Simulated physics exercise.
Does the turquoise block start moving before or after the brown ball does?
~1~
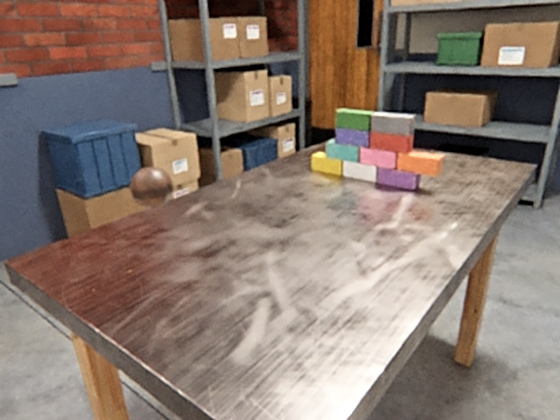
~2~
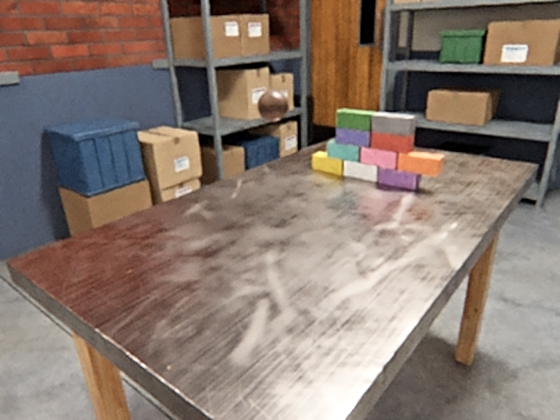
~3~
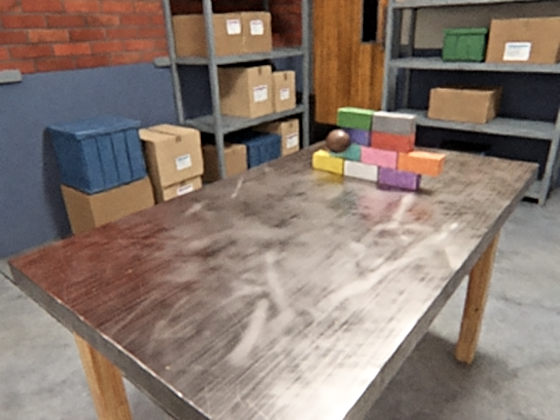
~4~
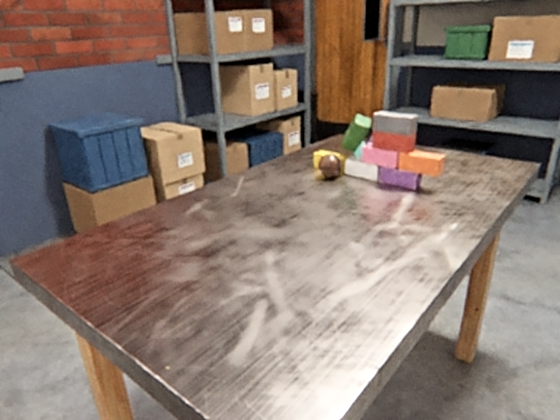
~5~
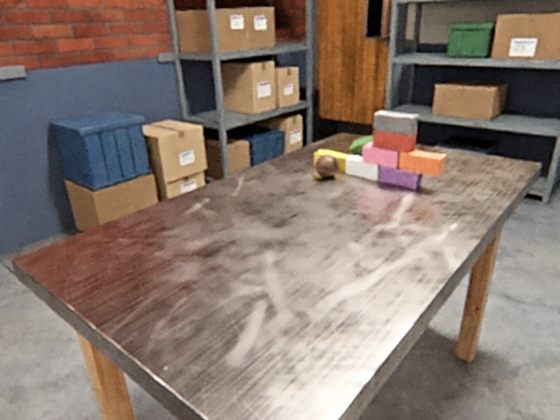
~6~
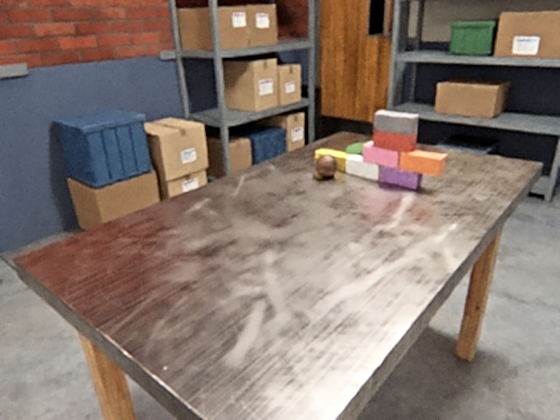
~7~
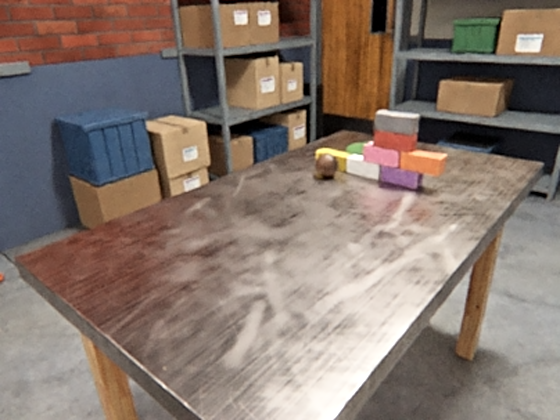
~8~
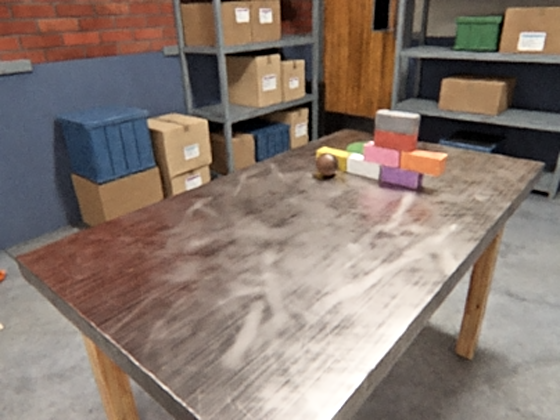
The turquoise block starts moving after the brown ball, which is already flying toward the stack while the block is still in its place.
